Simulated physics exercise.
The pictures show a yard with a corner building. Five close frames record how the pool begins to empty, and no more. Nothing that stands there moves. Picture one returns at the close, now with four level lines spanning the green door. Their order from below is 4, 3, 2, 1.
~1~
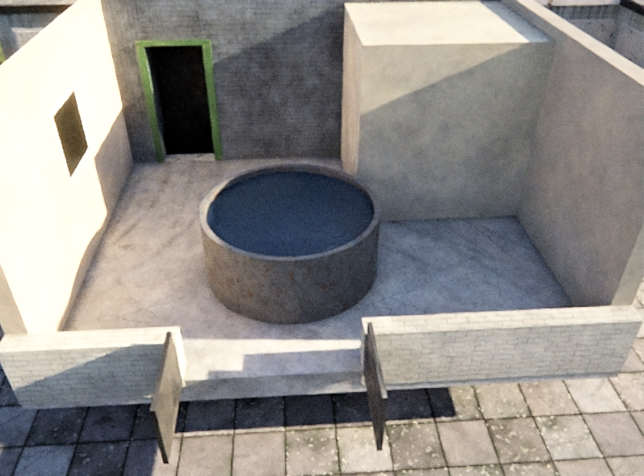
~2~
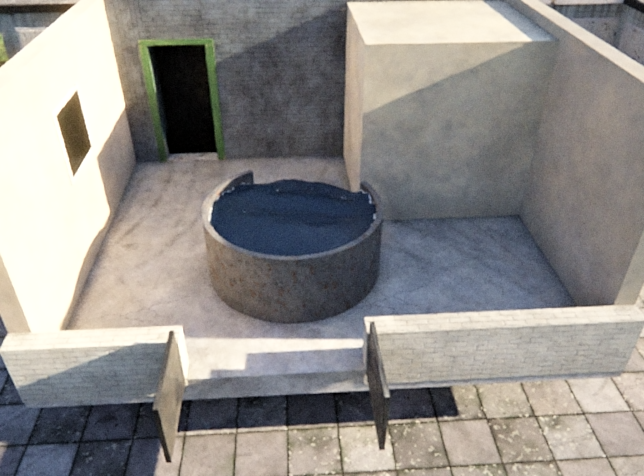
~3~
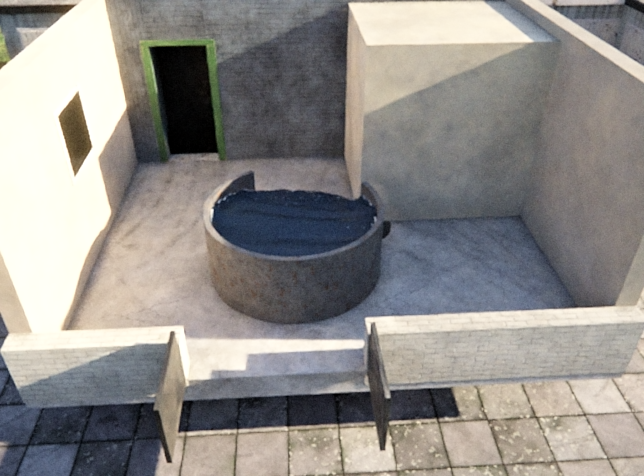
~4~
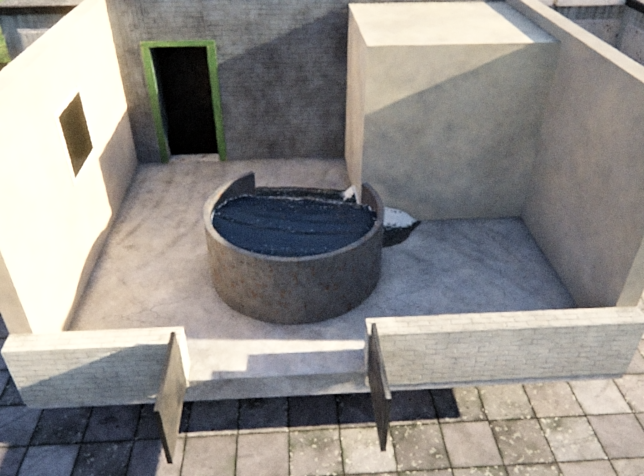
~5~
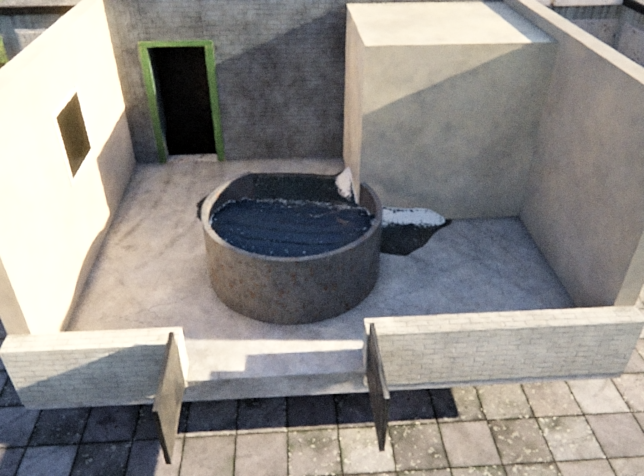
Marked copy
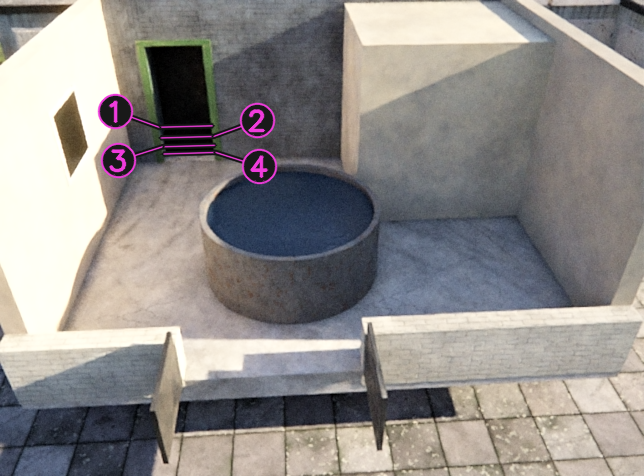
In a walled yard, the round pool's back rim opens and water spreads behind it.
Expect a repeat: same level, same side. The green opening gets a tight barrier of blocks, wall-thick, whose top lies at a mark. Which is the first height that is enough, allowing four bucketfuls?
Take 3.
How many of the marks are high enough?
Three of the four.
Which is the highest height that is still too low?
Height 4.
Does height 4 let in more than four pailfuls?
Yes, that goes wrong.
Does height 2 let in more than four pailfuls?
No, not at all.
In magenta, 1 at (185, 126); 2 at (187, 137); 3 at (188, 146); 4 at (189, 153); from the bottom up 4, 3, 2, 1.
For height 1, nothing gets over.
For height 2, nothing gets over.
For height 3, a splash gets over, under a bucket.
For height 4, about 9 bucketfuls get in.
